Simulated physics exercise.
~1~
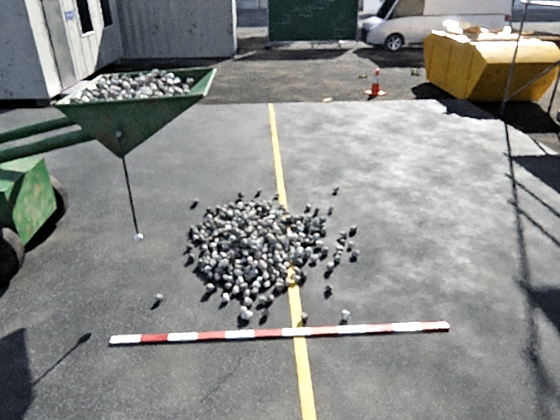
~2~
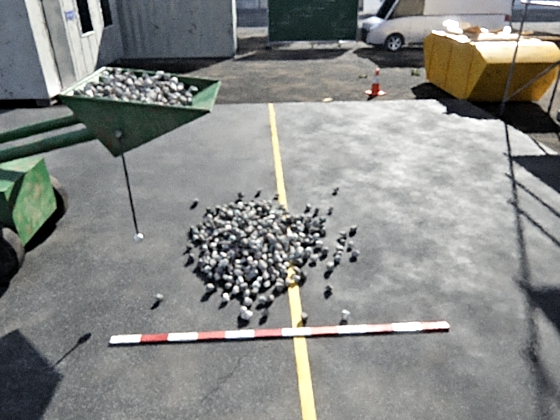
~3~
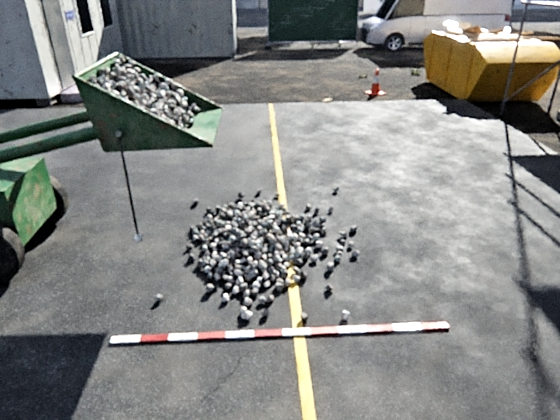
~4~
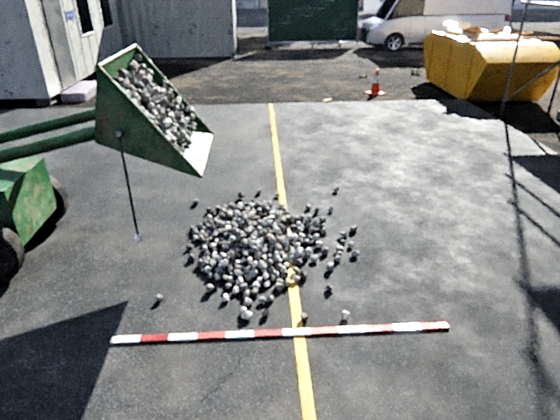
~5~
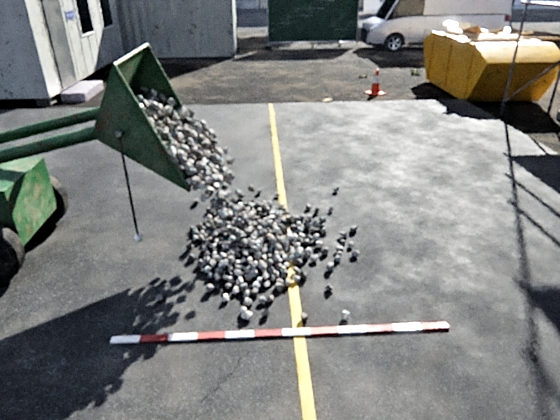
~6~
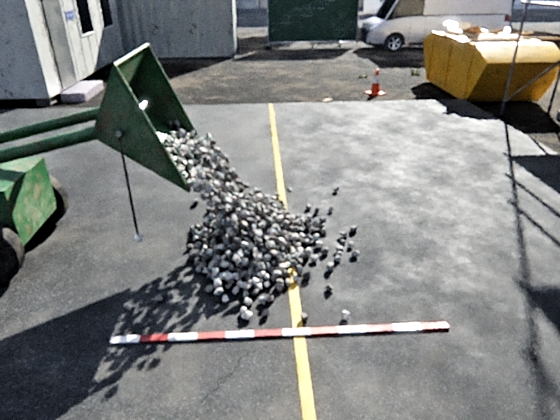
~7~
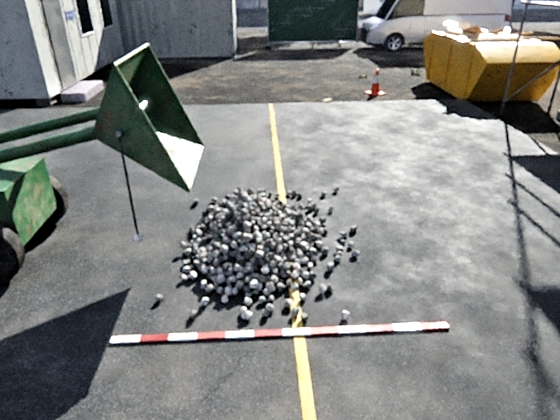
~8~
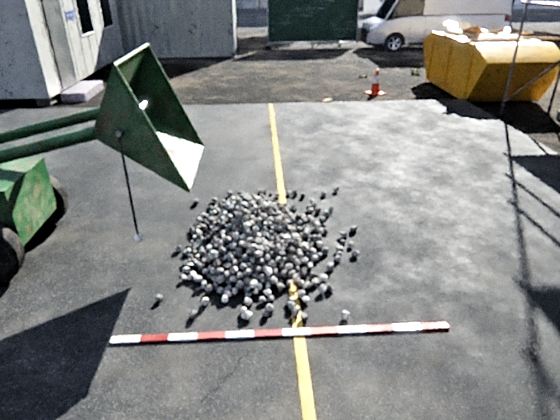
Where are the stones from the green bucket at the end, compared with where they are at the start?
At the start they are heaped in the raised bucket at the upper left. At the end they lie lower and further right, on the ground as part of the pile by the yellow line.
